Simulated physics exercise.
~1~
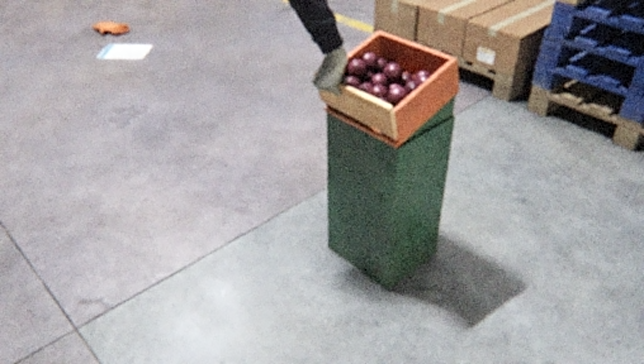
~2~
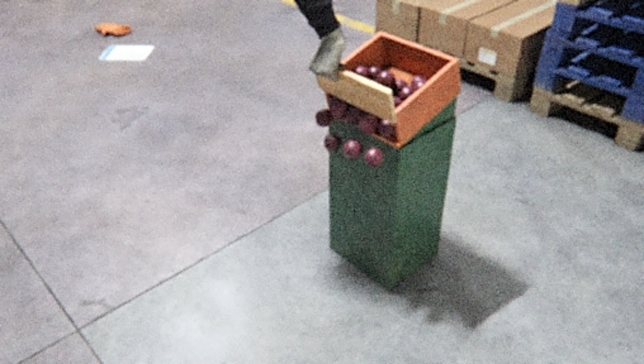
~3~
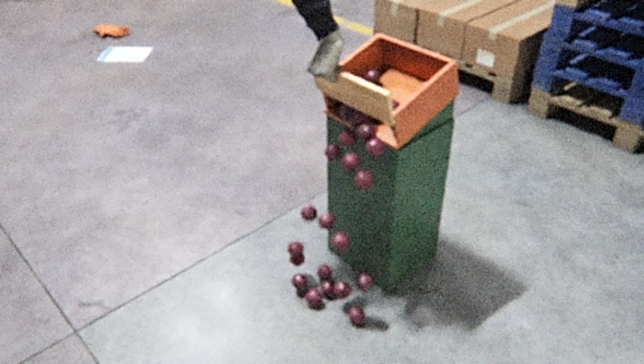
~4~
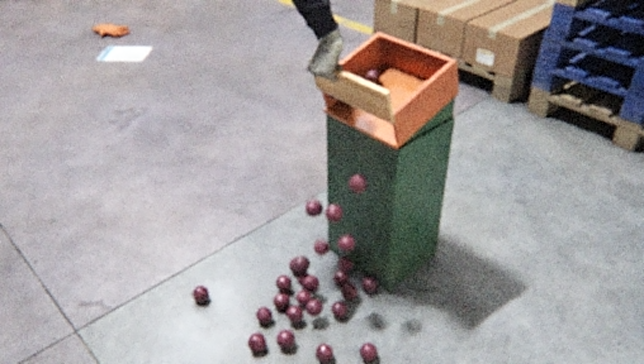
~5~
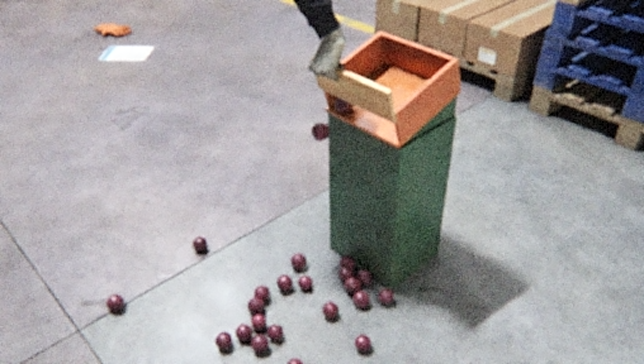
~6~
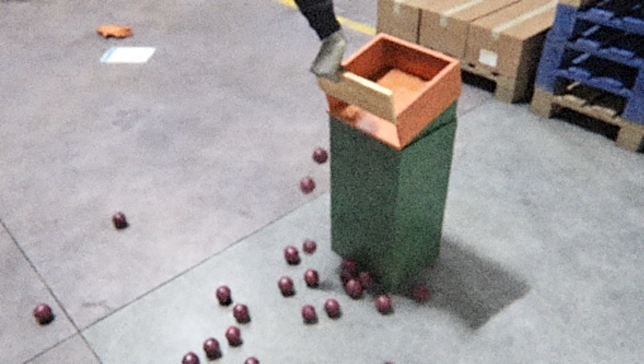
A warehouse with a grey concrete floor is seen from above through a slightly swaying camera. An orange hopper full of dark red onions sits on a tall green stand, with cardboard boxes and blue pallets behind it at the upper right, and an orange scrap and a white sheet at the upper left. A gloved hand at the hopper's left side raises its wooden gate. The onions spill out through the opening, drop down the front of the stand and bounce on the floor. They scatter, several rolling off to the left, until the hopper is empty.
